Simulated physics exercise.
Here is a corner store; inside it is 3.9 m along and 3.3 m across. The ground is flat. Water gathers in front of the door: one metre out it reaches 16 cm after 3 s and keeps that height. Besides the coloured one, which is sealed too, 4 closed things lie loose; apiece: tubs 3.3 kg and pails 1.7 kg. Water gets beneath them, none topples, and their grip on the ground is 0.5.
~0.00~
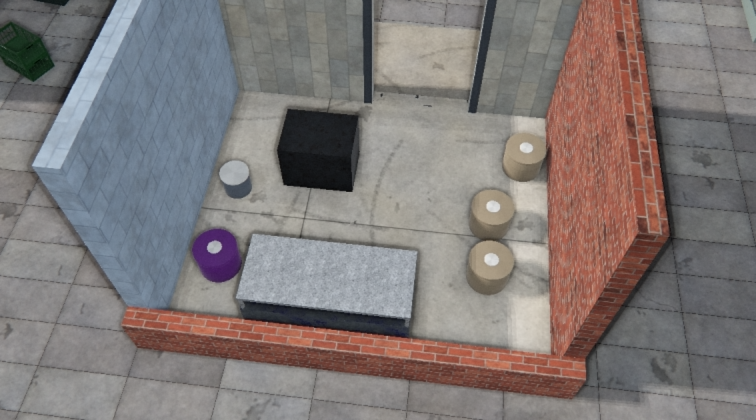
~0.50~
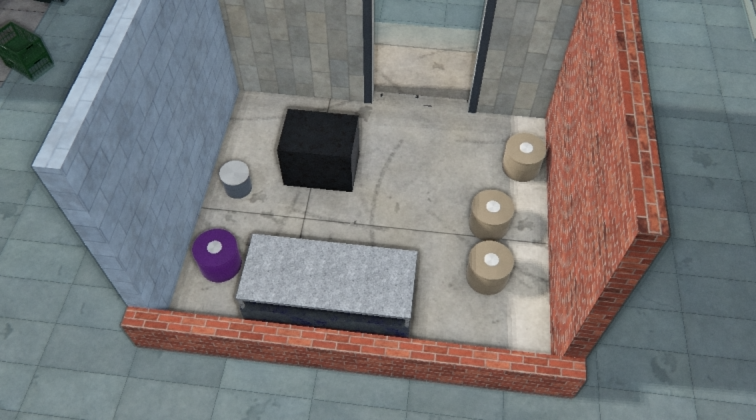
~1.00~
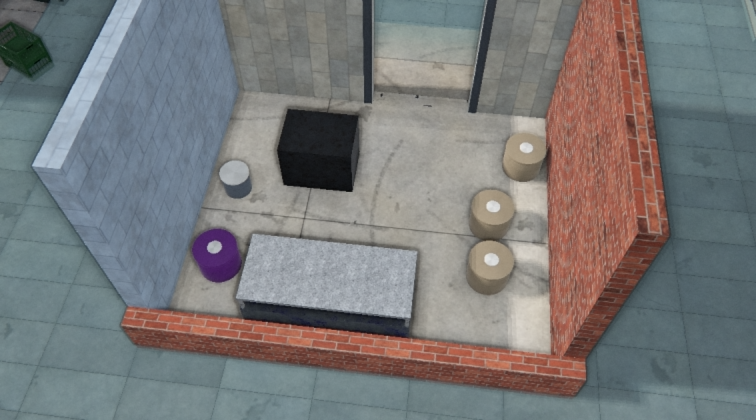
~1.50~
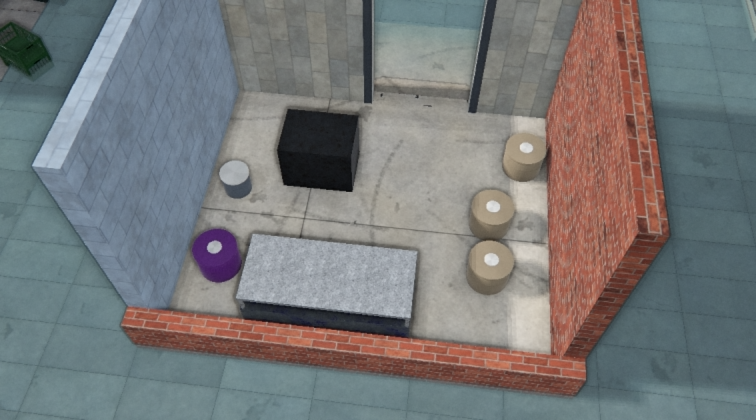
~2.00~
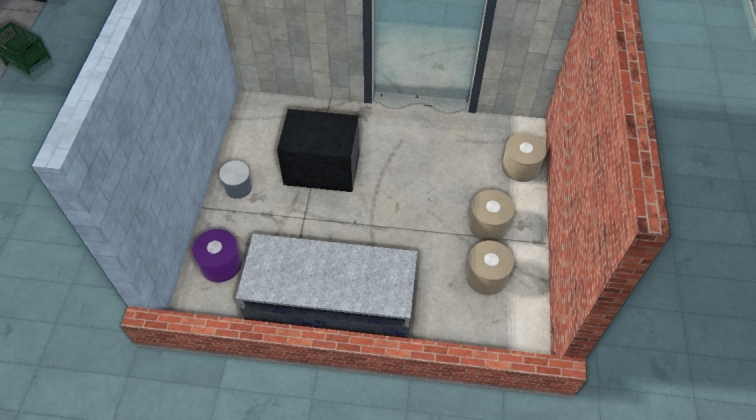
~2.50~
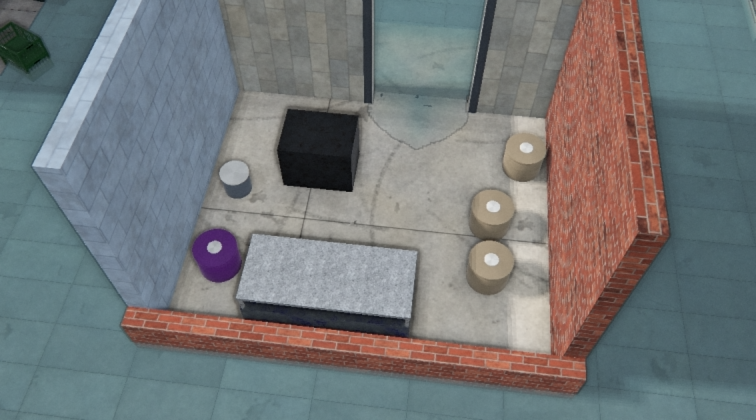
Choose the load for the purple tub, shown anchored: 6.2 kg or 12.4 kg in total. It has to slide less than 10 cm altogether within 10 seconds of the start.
Verdict: Only the higher weight holds it.
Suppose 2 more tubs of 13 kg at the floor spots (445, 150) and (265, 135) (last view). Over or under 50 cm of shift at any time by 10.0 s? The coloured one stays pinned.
In that order: Past it, less.
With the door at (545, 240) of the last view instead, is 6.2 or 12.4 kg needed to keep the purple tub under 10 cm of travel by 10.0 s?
In that case neither load is enough.
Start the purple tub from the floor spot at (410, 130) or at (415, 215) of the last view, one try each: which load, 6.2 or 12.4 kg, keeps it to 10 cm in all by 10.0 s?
In that order: Neither is enough; neither holds.
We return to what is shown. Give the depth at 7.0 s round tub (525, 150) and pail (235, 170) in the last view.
About 2 and 3 cm.
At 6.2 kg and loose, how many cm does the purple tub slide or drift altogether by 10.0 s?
About 40 cm.
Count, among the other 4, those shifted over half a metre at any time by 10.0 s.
I count 4.
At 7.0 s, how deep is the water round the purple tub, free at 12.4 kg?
Roughly 2 cm.
After 3.5 s the purple tub would be 0 cm from its start with 6.2 kg and 0 cm from its start with 12.4 kg; 0 cm of water round it then.
After 4.5 s the purple tub would be 0 cm from its start with 6.2 kg and 0 cm from its start with 12.4 kg; 0 cm of water round it then.
After 7.0 s the purple tub would be 0 cm from its start with 6.2 kg and 0 cm from its start with 12.4 kg; 2 cm of water round it then.
After 10.0 s the purple tub would be 34 cm from its start with 6.2 kg and 0 cm from its start with 12.4 kg; 7 cm of water round it then.
